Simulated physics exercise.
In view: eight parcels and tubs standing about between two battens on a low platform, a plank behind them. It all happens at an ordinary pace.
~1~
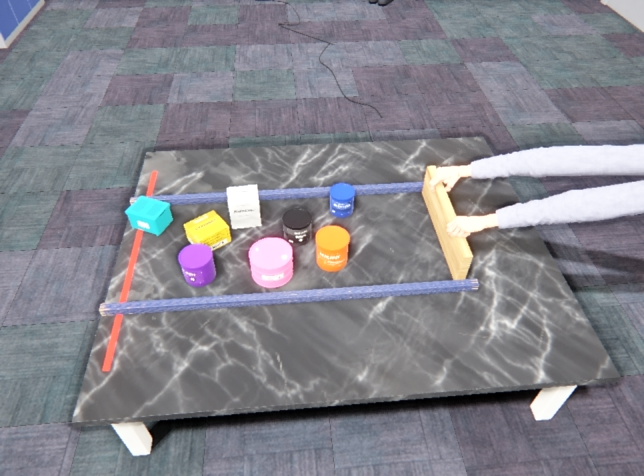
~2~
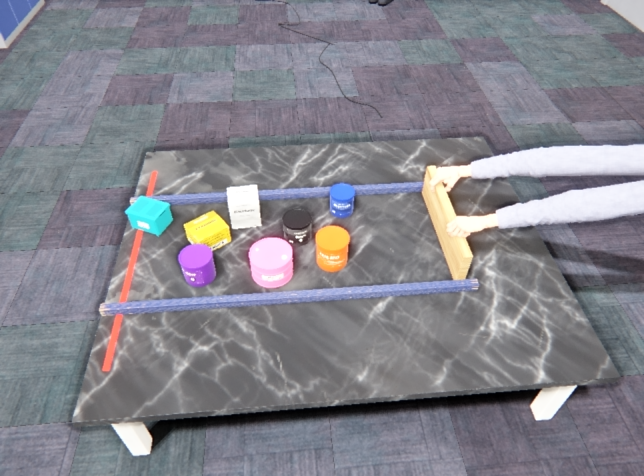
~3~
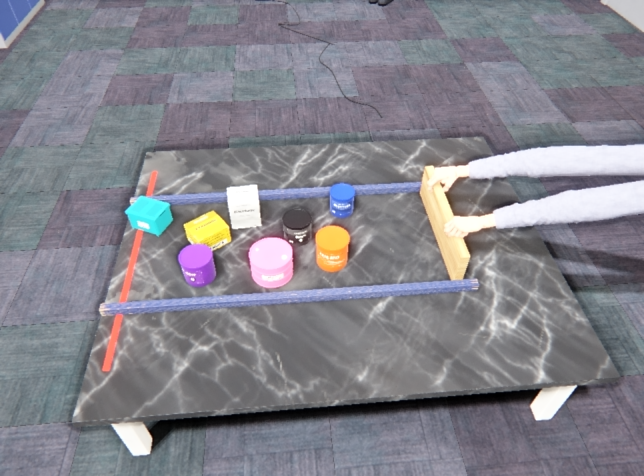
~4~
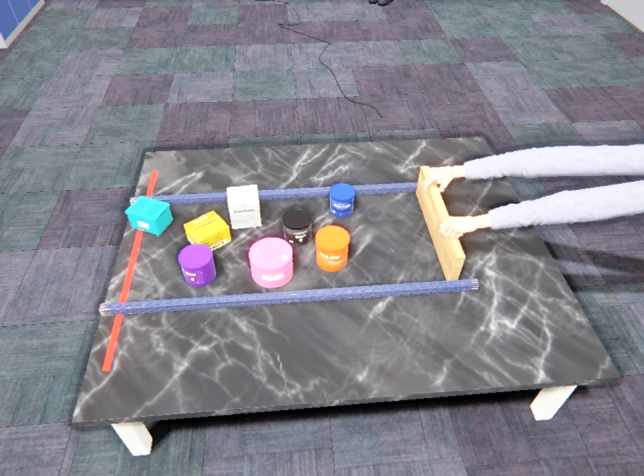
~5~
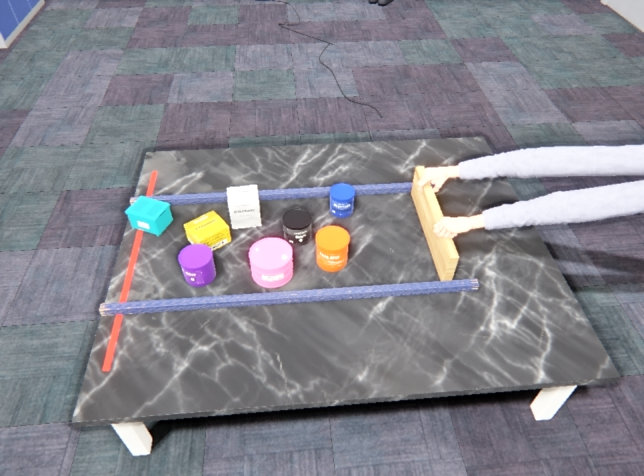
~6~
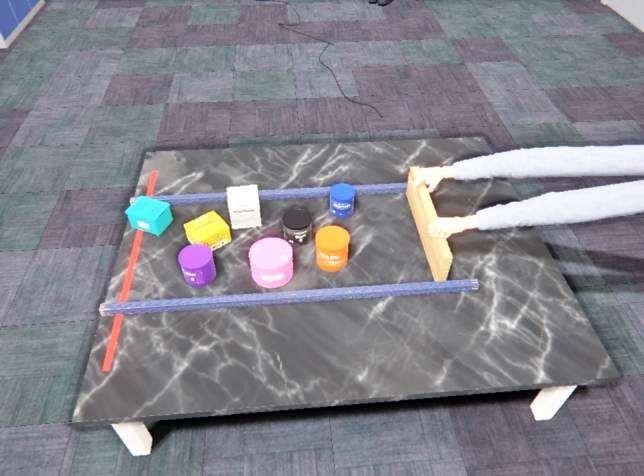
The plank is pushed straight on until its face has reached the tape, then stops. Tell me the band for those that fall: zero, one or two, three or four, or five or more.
Outcome: The number that fall off is five or more.
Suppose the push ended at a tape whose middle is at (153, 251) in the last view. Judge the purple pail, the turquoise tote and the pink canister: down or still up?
The purple pail falls; the turquoise tote comes down; the pink canister tumbles off.
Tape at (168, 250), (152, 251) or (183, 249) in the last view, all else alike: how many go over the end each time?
It would be 2, 5 and 1.
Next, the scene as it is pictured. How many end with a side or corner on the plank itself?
3 of them.
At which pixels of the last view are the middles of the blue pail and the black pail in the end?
Near (128, 210) and (118, 239).
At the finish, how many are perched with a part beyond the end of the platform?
Overhanging: 3.
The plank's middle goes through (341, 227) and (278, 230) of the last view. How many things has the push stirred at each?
The counts are 2 and 6.
Soon after, none off yet; turquoise tote at rest near (150, 216); purple pail at rest near (198, 266); yellow box at rest near (208, 233).
At rest, the number that fall off is five or more; fallen, pink canister, white box, yellow box, purple pail and turquoise tote.
